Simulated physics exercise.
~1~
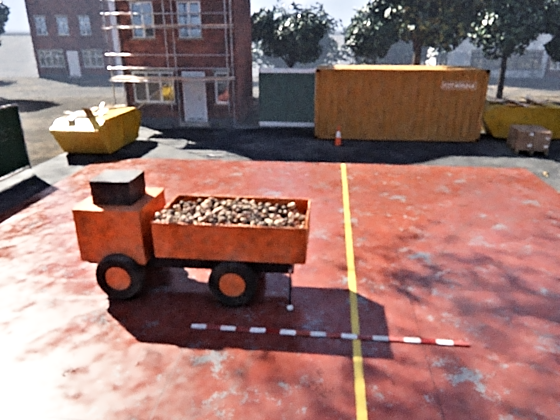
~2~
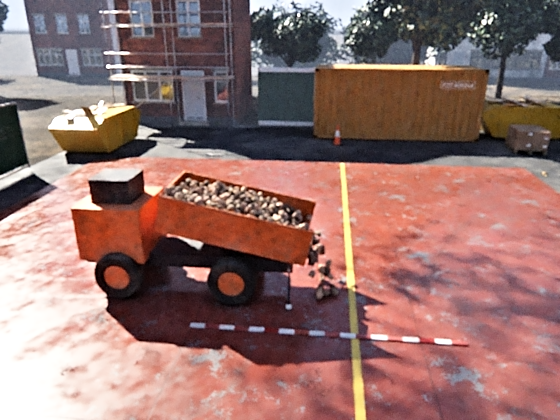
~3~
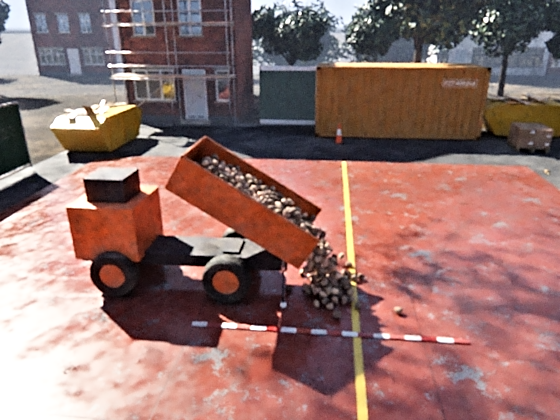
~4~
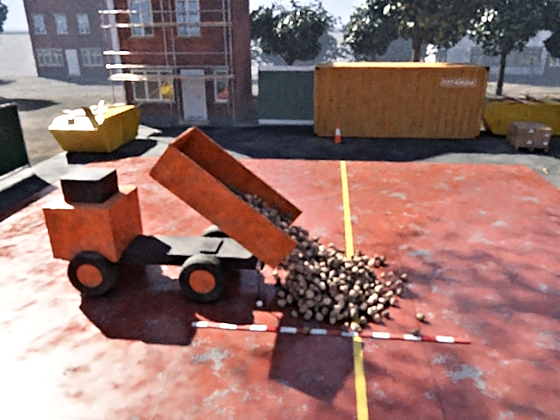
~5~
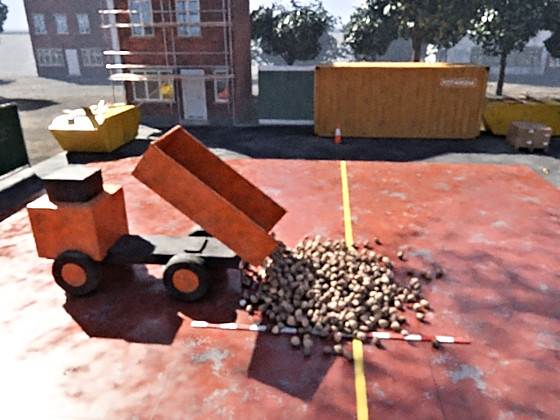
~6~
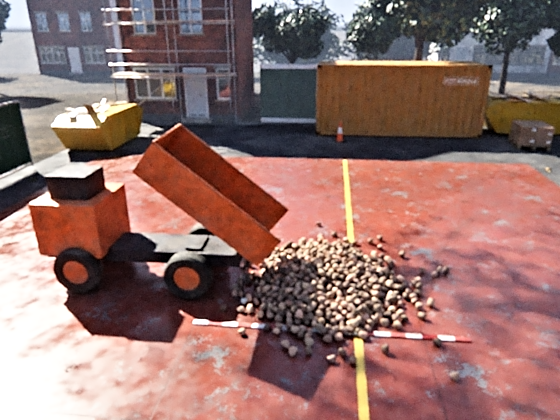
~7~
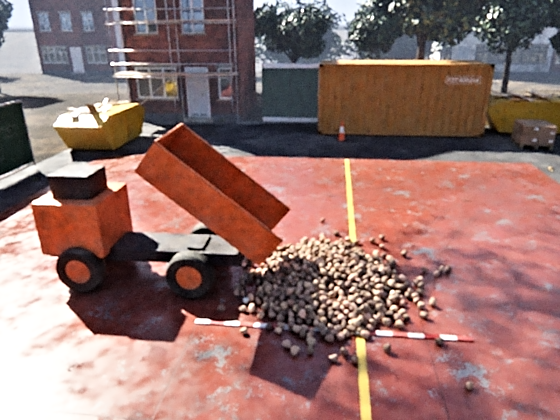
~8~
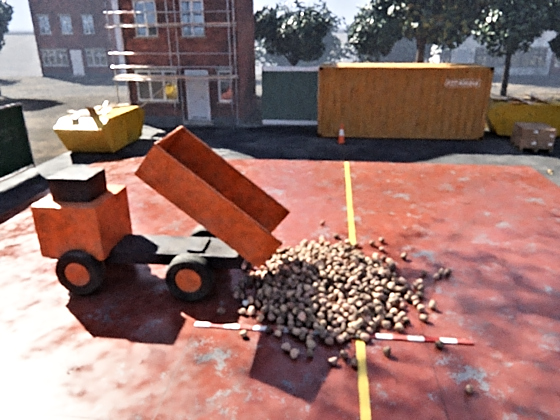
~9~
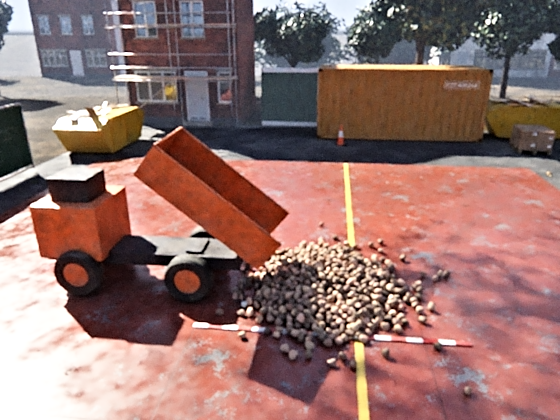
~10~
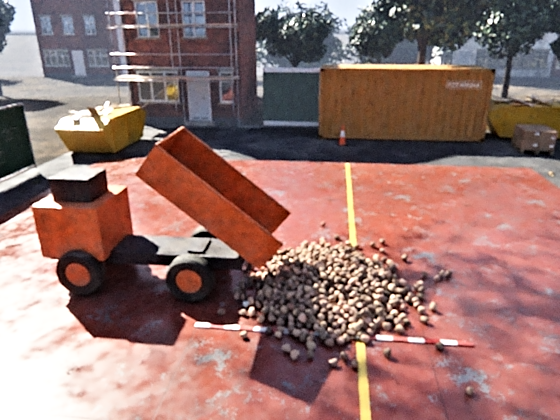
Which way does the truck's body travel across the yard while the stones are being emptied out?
It moves to the left, as the truck draws away from the heap of stones.
